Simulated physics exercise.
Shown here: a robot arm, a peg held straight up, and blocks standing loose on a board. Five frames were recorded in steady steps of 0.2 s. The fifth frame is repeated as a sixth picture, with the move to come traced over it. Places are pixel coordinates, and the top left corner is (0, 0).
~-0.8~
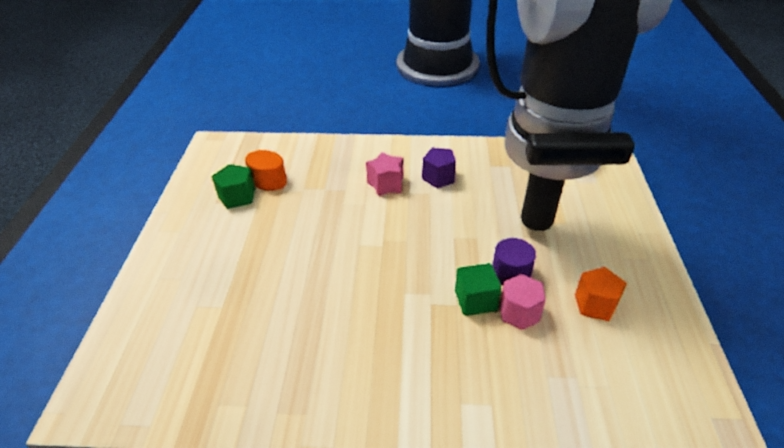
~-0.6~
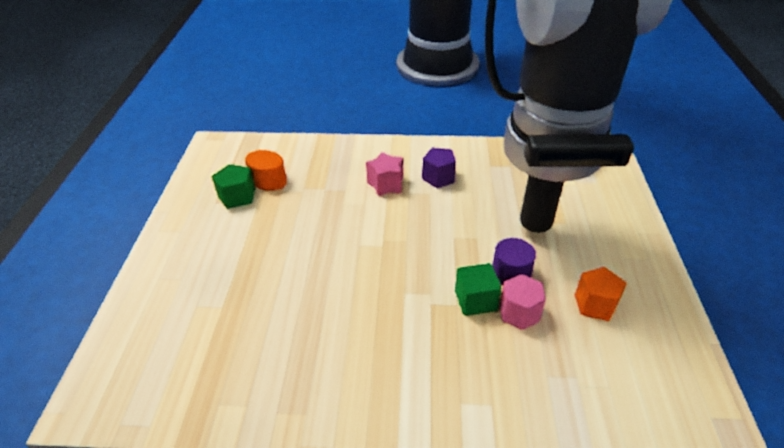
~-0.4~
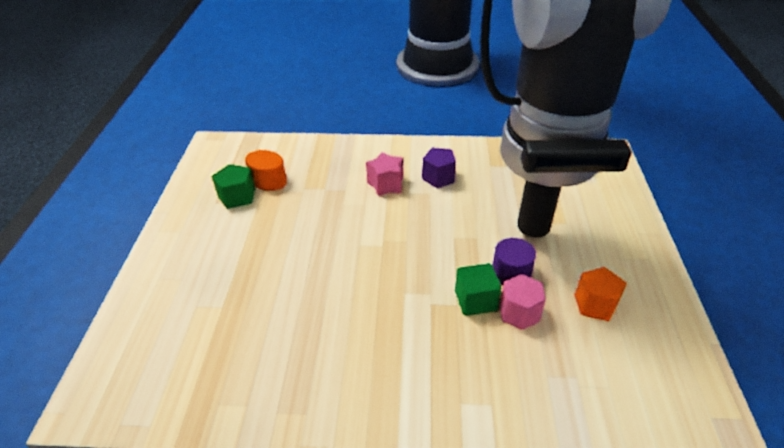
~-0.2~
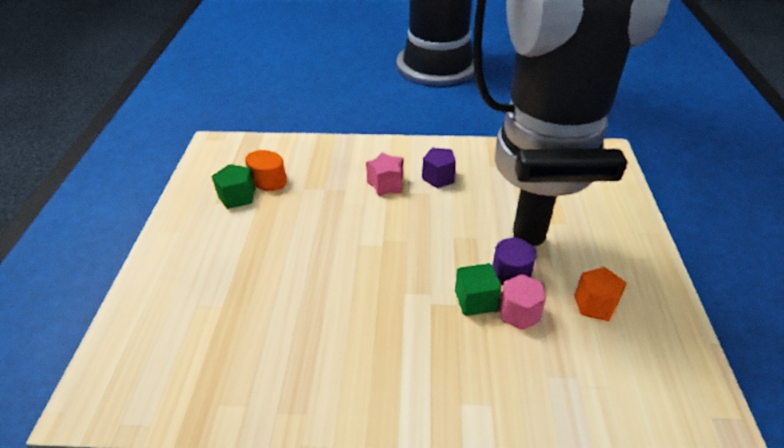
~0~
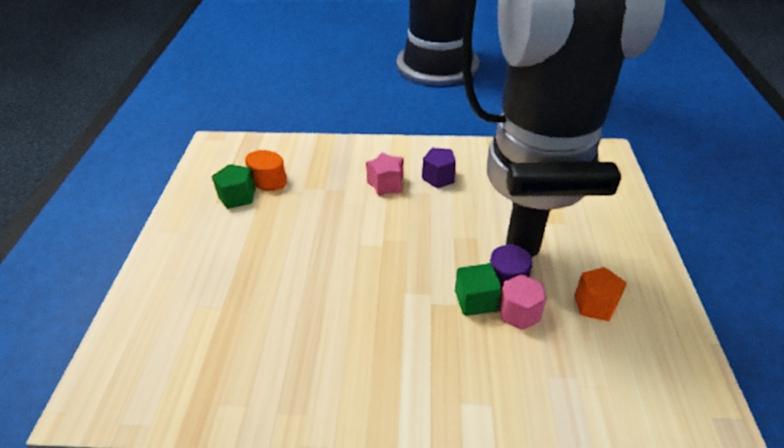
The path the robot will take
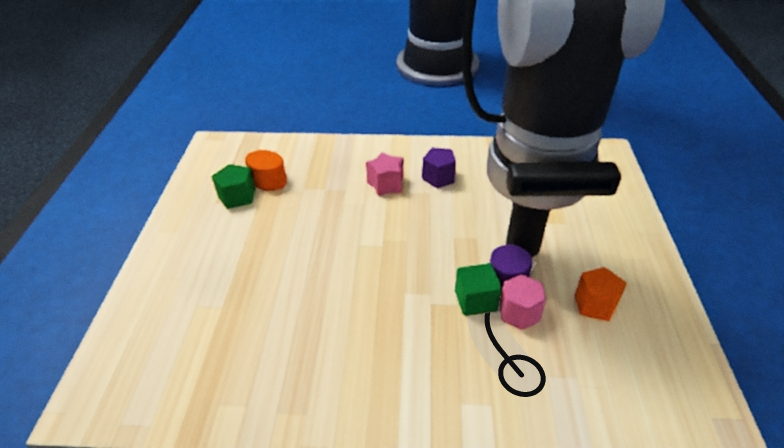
In the video, a robot arm holding an upright black peg moves slightly forward and left over a wooden board of scattered colored blocks, then nudges the purple cylinder a little beside the green and pink blocks.
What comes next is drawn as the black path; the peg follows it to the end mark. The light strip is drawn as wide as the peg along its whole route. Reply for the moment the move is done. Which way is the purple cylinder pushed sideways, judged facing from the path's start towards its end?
It will end up to the right.
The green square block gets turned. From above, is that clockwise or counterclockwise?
Looking from above, the answer is clockwise.
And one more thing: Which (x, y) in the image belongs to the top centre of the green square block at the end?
The spot you're after is about (416, 316) in the image.
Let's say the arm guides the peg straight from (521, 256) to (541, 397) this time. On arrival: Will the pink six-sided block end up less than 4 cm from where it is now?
Answer: No.
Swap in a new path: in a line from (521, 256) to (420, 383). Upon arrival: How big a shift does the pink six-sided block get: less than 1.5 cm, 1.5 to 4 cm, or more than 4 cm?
It shifts 1.5 to 4 cm.
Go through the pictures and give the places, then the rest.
Tip of the peg at (537, 221), middles of tops, green square block at (479, 278), purple cylinder at (516, 251), pink six-sided block at (525, 290), orange pentagonal block at (604, 282), in the first picture.
Peg at (536, 223), nothing pushed, in the second picture.
Peg at (533, 227), nothing pushed, in the third picture.
Peg at (529, 236), nothing pushed, in the fourth picture.
Peg at (523, 247), green square block at (479, 278), purple cylinder at (512, 258), pink six-sided block at (525, 290), orange pentagonal block at (604, 282), in the fifth picture.
The line goes from (521, 256) by way of (499, 289) and (489, 330) to (522, 375).
What follows on the original path. One third of the way, peg at (501, 281); green square block at (443, 302); purple cylinder at (483, 292); pink six-sided block at (522, 312), turned 75° anticlockwise.
Two thirds of the way, peg at (491, 322); green square block at (415, 316), turned 30° clockwise; purple cylinder at (457, 327); pink six-sided block at (533, 329), turned 110° anticlockwise.
At the end, peg at (524, 367); green square block at (416, 316), turned 30° clockwise; purple cylinder at (457, 330); pink six-sided block at (572, 352), turned 180° anticlockwise; orange pentagonal block unmoved.
